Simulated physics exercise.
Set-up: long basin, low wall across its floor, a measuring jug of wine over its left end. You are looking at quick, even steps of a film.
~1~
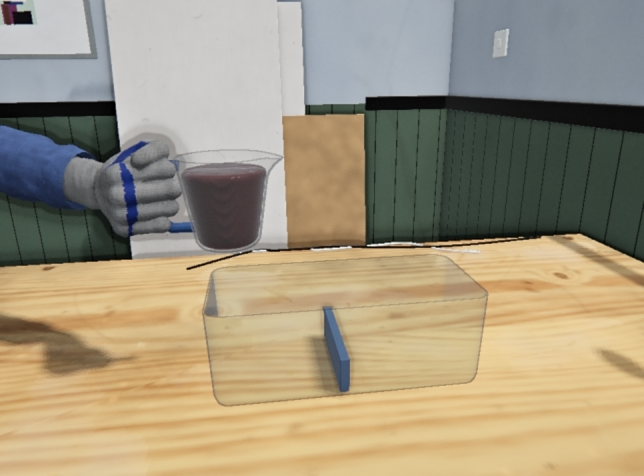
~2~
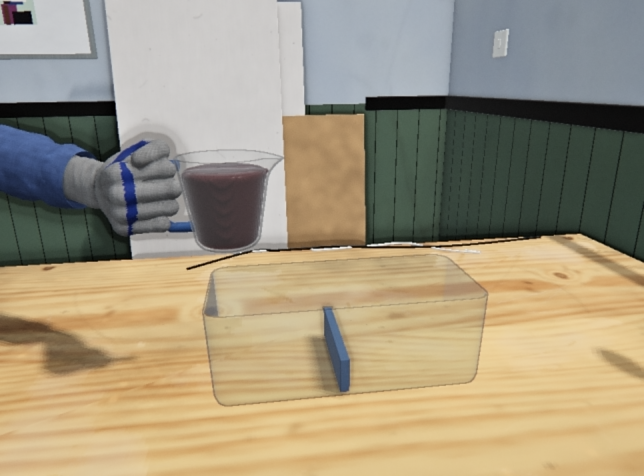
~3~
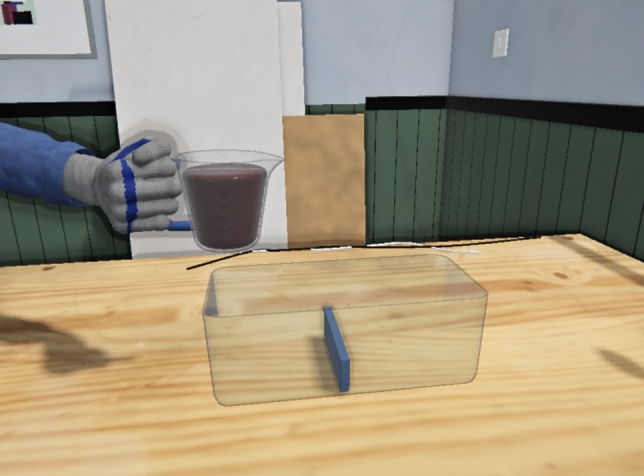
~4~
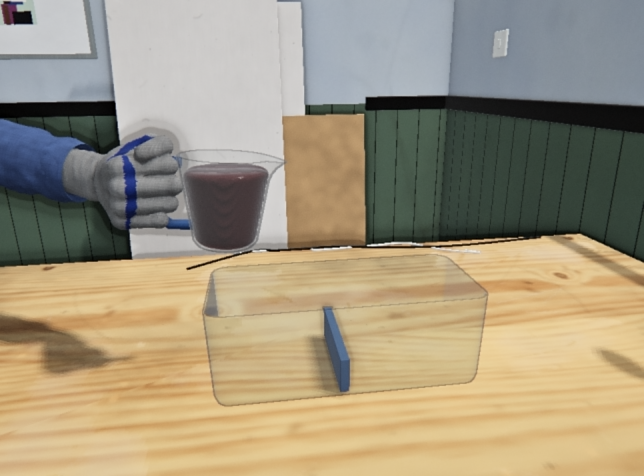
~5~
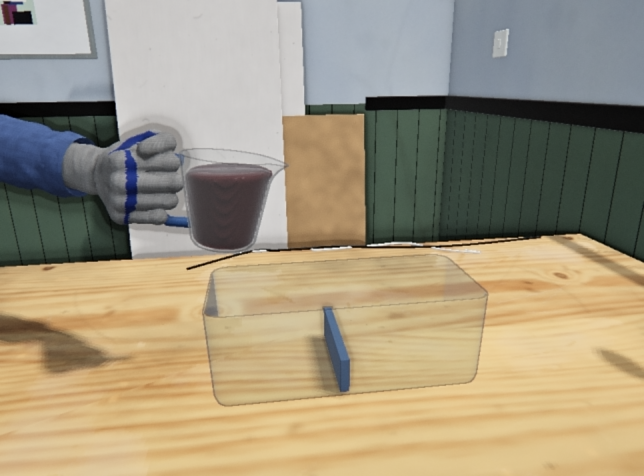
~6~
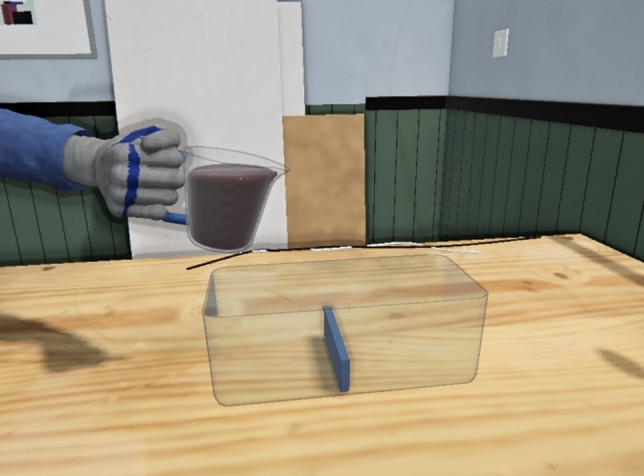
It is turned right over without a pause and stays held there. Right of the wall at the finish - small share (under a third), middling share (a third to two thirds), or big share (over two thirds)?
Middling.
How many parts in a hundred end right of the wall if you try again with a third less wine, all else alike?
About 15 in a hundred.
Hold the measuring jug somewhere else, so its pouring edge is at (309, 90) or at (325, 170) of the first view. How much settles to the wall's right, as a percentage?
It comes to about 95 %, followed by about 95 %.
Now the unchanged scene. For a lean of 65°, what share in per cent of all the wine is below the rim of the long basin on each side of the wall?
0 % left, 10 % right.
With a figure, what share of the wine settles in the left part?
Share approx. 55 %.
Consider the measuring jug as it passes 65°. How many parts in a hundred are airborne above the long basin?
Something close to 20 percent of it.
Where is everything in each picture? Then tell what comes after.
It leans 0°; its right rim is at (284, 156); the wine meets the walls at (181, 171) and (268, 168); the long basin's rim runs from (208, 292) to (466, 275); the wall's top is at (335, 332), in the first picture.
It leans 0°; its right rim is at (284, 157); the wine meets the walls at (181, 171) and (268, 168), in the second picture.
It leans 2°; its right rim is at (285, 158); the wine meets the walls at (182, 171) and (269, 169), in the third picture.
It leans 4°; its right rim is at (287, 161); the wine meets the walls at (184, 171) and (270, 169), in the fourth picture.
It leans 8°; its right rim is at (289, 164); the wine meets the walls at (186, 170) and (273, 169), in the fifth picture.
It leans 12°; its right rim is at (292, 169); the wine meets the walls at (187, 171) and (278, 170), in the sixth picture.
A moment on, the tilt is 65° and 72 per cent is still to pour, 2 is left of the wall and 9 right of it.
Next, the tilt is 97° and 17 per cent is still to pour, 30 is left of the wall and 41 right of it.
Then the tilt is 102° and 0 per cent is still to pour, 55 is left of the wall and 43 right of it.
Later the tilt is 102° and 0 per cent is still to pour, 56 is left of the wall and 43 right of it.
Finally, 56 per cent lies left of the wall, 43 right of it and 1 outside.
